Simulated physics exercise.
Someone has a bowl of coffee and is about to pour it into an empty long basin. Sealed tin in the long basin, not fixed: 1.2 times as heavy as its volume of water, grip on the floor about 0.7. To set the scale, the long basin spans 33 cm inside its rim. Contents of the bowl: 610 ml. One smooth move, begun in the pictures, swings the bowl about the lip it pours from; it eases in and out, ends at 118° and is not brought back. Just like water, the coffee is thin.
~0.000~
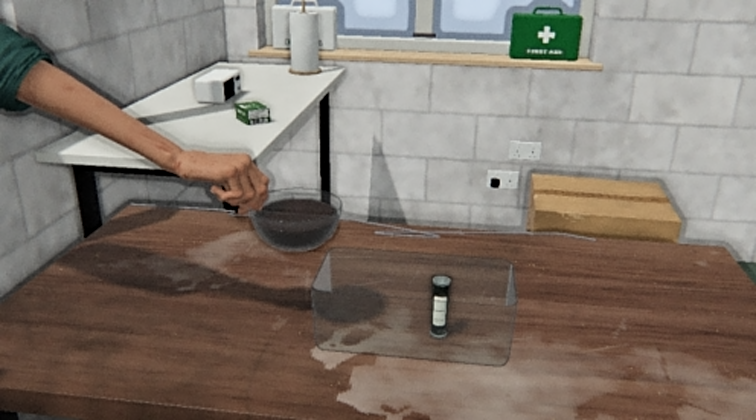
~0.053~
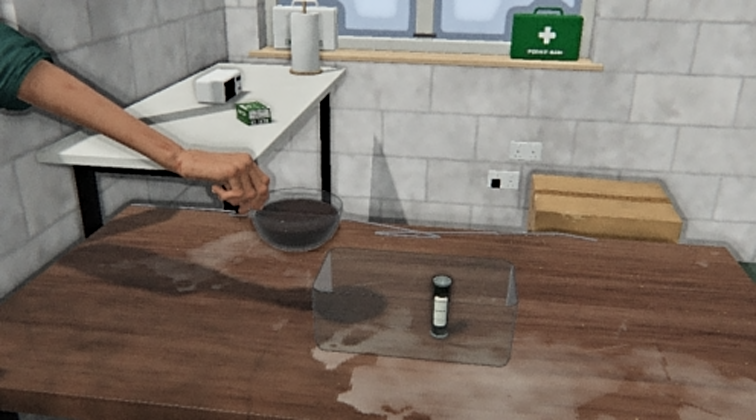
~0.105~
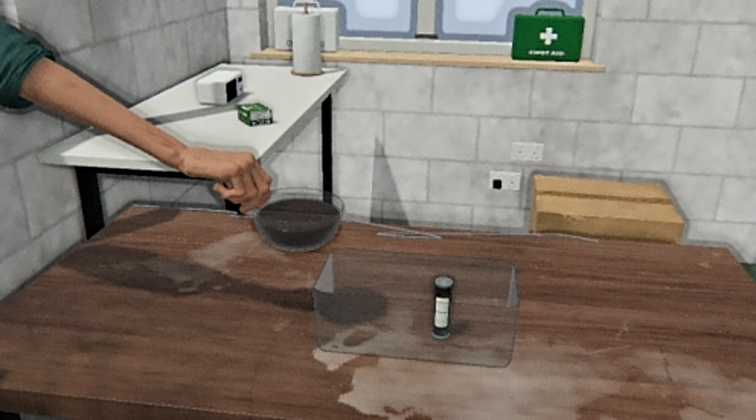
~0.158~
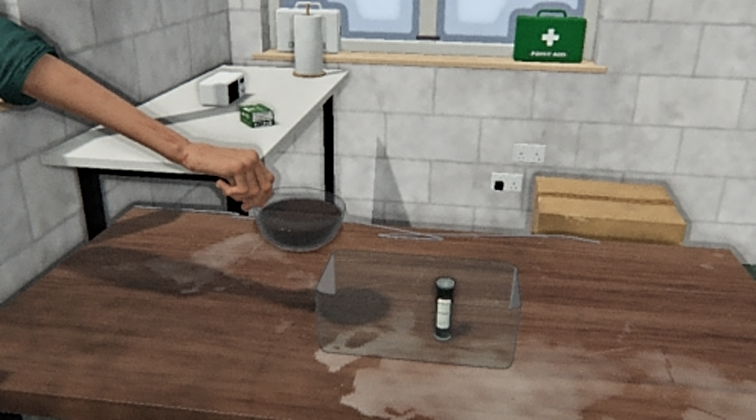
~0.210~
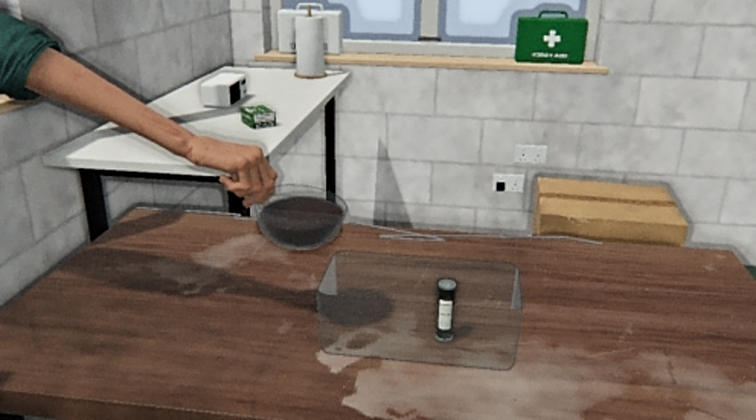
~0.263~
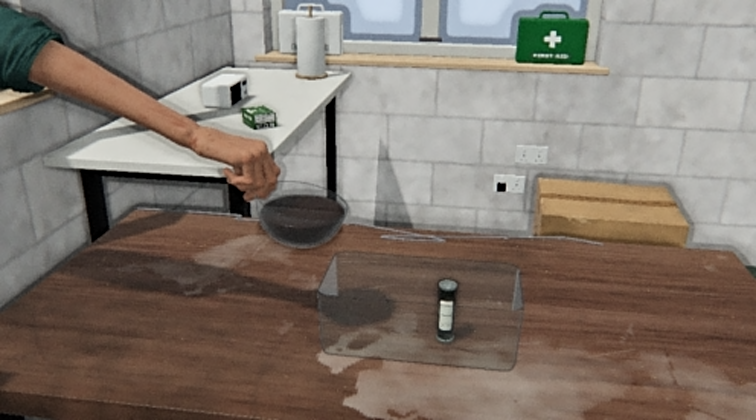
In a room with pale block walls, a hand reaches in from the left, holding a clear bowl of dark liquid above a brown wooden table, beside a transparent basin and a small dark tin. The bowl starts level, then slowly tilts a little to the right, while everything else stays in place.
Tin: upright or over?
Upright.
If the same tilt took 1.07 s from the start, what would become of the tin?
Well, the tin simply holds firm.
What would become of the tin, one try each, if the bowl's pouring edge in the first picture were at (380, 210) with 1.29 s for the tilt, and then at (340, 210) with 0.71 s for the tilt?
Trial 1 - tin stays standing; trial 2 - tin tips.
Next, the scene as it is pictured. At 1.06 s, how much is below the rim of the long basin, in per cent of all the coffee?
Some 92 per cent.
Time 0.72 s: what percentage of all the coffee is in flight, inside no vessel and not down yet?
Estimate: About 42 % of all of it.
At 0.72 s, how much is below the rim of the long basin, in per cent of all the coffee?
About 16%.
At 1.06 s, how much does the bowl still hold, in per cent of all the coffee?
0 per cent or thereabouts.
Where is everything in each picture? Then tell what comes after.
Tilt 0°; pouring edge (341, 208); surface from (256, 210) to (339, 215); the long basin's rim runs from (321, 268) to (515, 283); the tin's top is at (441, 283), in the first frame.
Tilt 0°; pouring edge (341, 208); surface from (257, 210) to (339, 215), in the second frame.
Tilt 2°; pouring edge (343, 209); surface from (259, 210) to (341, 216), in the third frame.
Tilt 4°; pouring edge (344, 211); surface from (260, 209) to (342, 215), in the fourth frame.
Tilt 8°; pouring edge (346, 212); surface from (262, 208) to (344, 215), in the fifth frame.
Tilt 12°; pouring edge (347, 213); surface from (262, 205) to (345, 213), in the sixth frame.
Then, 0.72 s in, the tilt is 70° and 42 per cent is still to pour; the tin stands where it began.
Then, 1.06 s in, the tilt is 109° and 0 per cent is still to pour; the tin stands where it began.
Then, 1.41 s in, the tilt is 118° and 0 per cent is still to pour; the tin stands where it began.
Then, 1.79 s in, the tilt is 118° and 0 per cent is still to pour; the tin stands where it began.
Finally, the tin stands where it began.
